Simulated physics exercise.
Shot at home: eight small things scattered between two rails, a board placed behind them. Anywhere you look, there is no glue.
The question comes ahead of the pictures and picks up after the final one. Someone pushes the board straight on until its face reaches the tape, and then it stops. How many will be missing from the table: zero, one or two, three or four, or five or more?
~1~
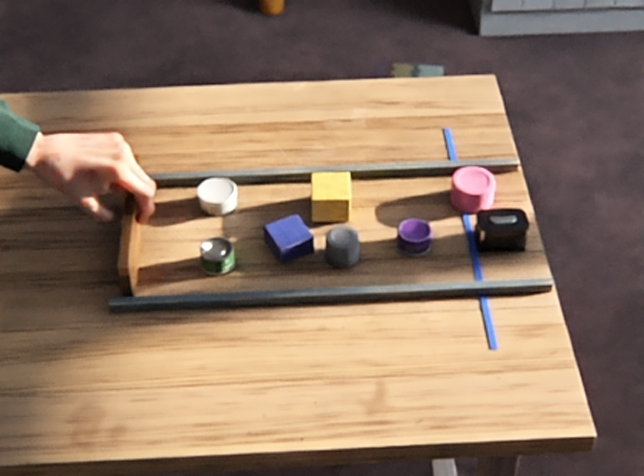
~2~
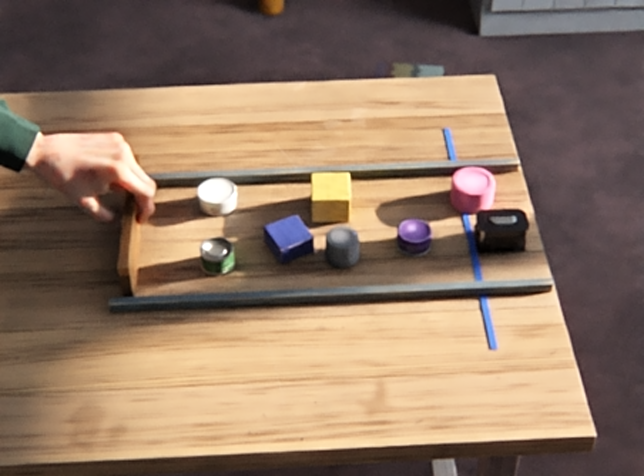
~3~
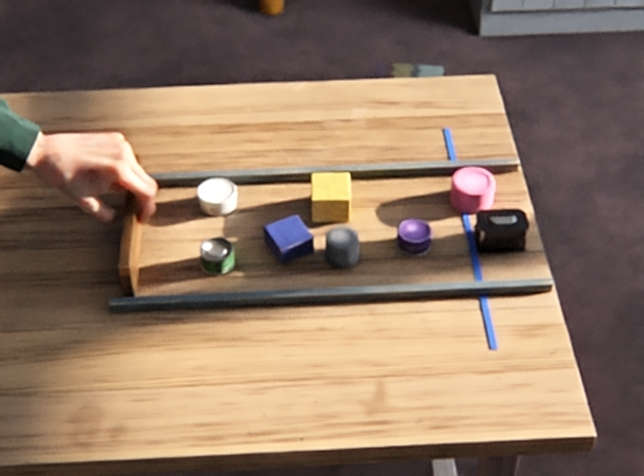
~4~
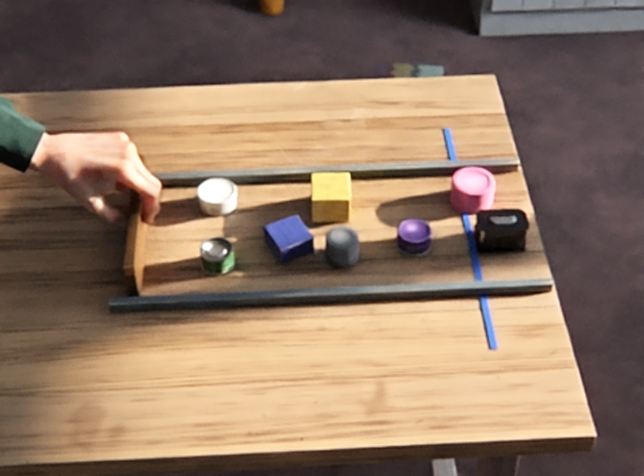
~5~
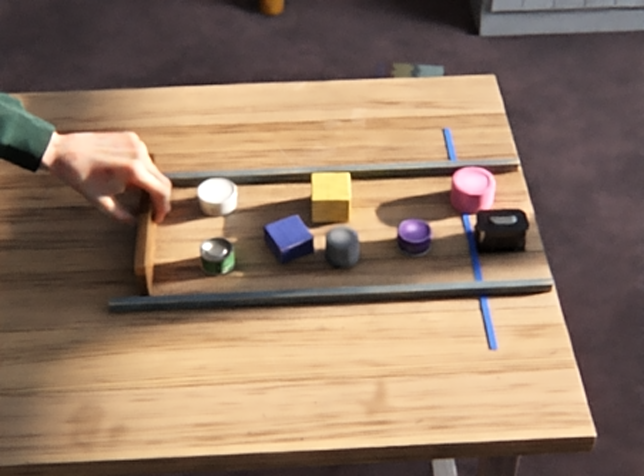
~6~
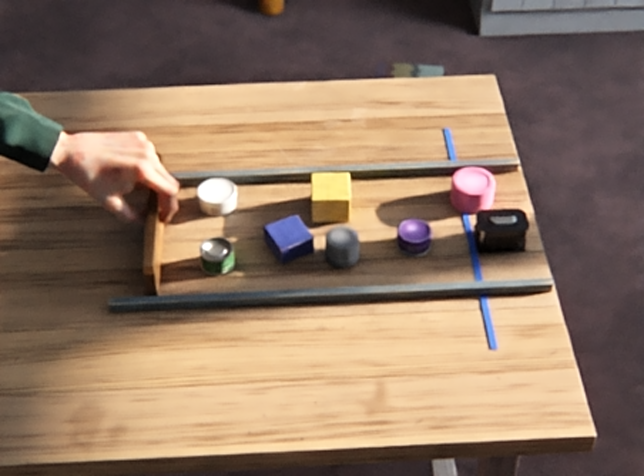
Under three but some drop.
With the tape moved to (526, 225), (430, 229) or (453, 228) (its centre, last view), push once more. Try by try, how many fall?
Floor tally per try: 8 / 0 / 1.
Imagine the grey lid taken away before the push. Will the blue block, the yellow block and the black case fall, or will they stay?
Blue block safe, yellow block safe, black case gone.
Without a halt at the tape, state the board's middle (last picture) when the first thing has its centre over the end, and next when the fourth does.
At (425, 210) for the first, at (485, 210) for the fourth.
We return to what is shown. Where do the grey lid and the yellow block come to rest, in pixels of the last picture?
The grey lid comes to rest close to (525, 247), while the yellow block rests close to (504, 196).
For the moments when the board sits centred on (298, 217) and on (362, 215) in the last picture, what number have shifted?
Counts: 5 / 6.
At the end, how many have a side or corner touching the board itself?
The count in contact is 3.
Soon after, none off yet; black case at rest near (501, 230); pink lid at rest near (472, 190); purple pot at rest near (414, 238).
In the end, the number that fall off is one or two; gone, black case.
